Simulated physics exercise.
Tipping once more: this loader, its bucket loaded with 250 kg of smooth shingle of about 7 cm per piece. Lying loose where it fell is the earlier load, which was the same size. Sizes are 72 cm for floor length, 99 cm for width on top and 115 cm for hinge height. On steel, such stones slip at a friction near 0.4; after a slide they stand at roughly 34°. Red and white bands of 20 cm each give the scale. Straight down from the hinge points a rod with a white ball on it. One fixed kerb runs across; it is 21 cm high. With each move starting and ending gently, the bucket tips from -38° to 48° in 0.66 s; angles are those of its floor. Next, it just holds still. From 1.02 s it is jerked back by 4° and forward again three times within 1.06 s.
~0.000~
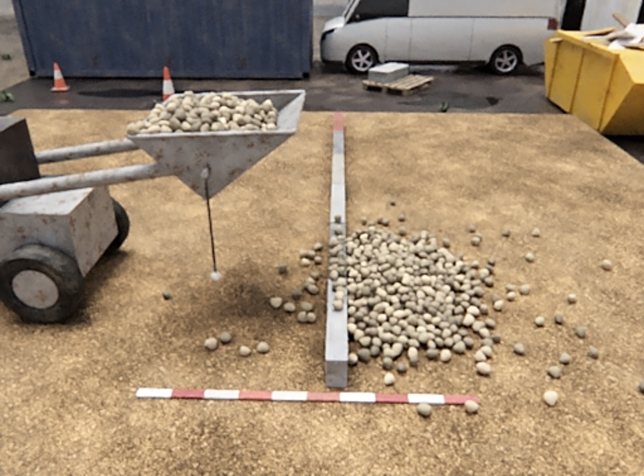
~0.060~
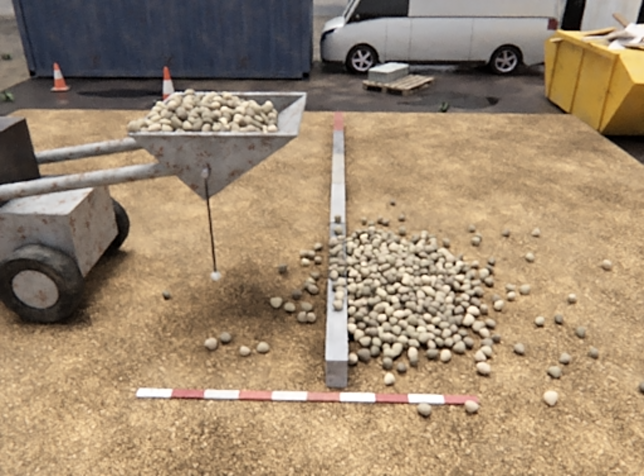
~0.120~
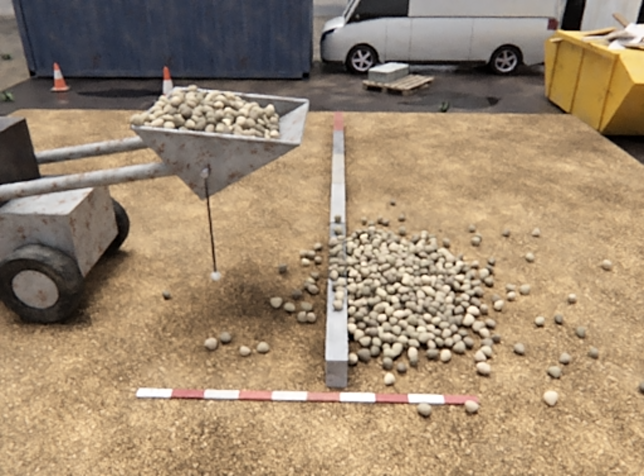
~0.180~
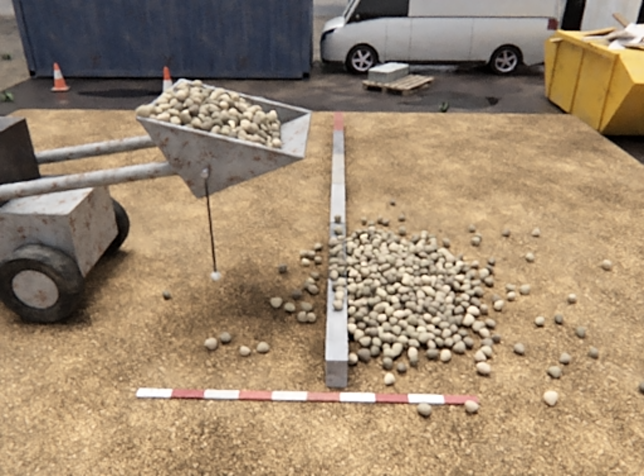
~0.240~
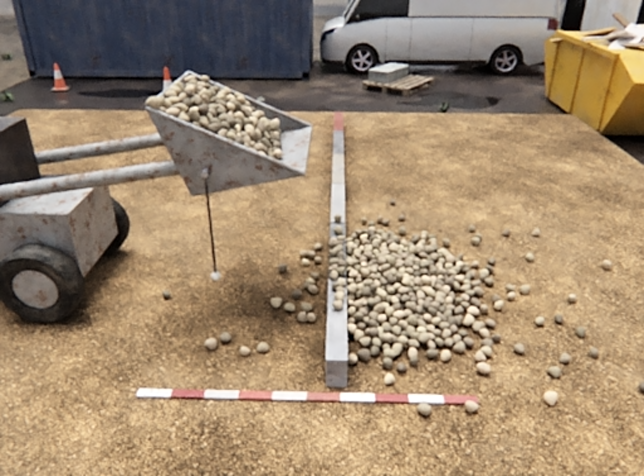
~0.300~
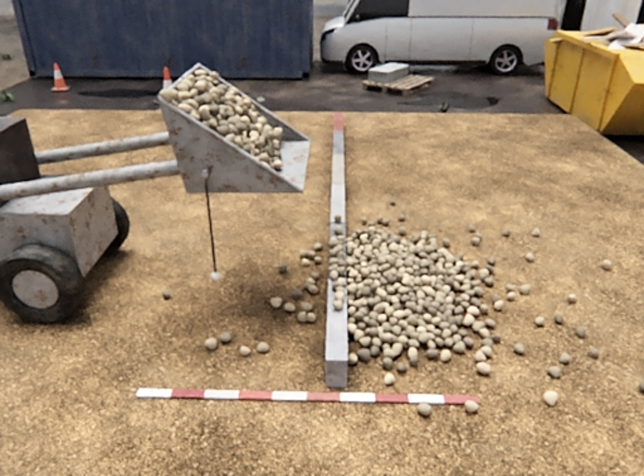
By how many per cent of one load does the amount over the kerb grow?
It grows by about 15 per cent of one load.
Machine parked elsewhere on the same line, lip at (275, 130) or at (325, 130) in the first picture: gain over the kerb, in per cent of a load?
Near 0 in a hundred, then near 40 in a hundred.
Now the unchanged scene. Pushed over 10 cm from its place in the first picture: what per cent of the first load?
5 %.
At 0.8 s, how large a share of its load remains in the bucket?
It holds some 50 per cent.
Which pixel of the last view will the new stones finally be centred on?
They end up centred around (303, 279).
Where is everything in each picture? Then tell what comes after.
The first picture shows lip at (295, 132), floor tilted -38°, highest stones at (196, 107). The earlier load is highest near (337, 254), 25 cm above ground level, 7 % on this side of the kerb, 93 % over the kerb.
The second picture shows lip at (297, 135), floor tilted -36°, highest stones at (194, 106); the stones move at 0.2 m/s on average.
The third picture shows lip at (300, 144), floor tilted -30°, highest stones at (184, 99); the stones move at 0.4 m/s on average.
The fourth picture shows lip at (304, 158), floor tilted -22°, highest stones at (186, 92); the stones move at 0.5 m/s on average.
In the fifth picture, the bucket is at -12°, its lip at (305, 174); the top of the load is at (191, 85); the stones move at 0.6 m/s on average.
In the sixth picture, the bucket is at -1°, its lip at (303, 192); the top of the load is at (202, 80); the stones move at 0.7 m/s on average.
After 0.5 s the floor is at 35°; in per cent of one load, 100 in the bucket, 7 on this side of the kerb, 93 over the kerb; the foremost stones are at (575, 299).
After 0.8 s the floor is at 48°; in per cent of one load, 51 in the bucket, 56 on this side of the kerb, 93 over the kerb; the foremost stones are at (575, 299).
After 2.5 s the floor is at 48°; in per cent of one load, 0 in the bucket, 93 on this side of the kerb, 108 over the kerb; the foremost stones are at (570, 283).
After 4.9 s the floor is at 48°; in per cent of one load, 0 in the bucket, 93 on this side of the kerb, 108 over the kerb; the foremost stones are at (570, 283). Net gain over the kerb, 15.
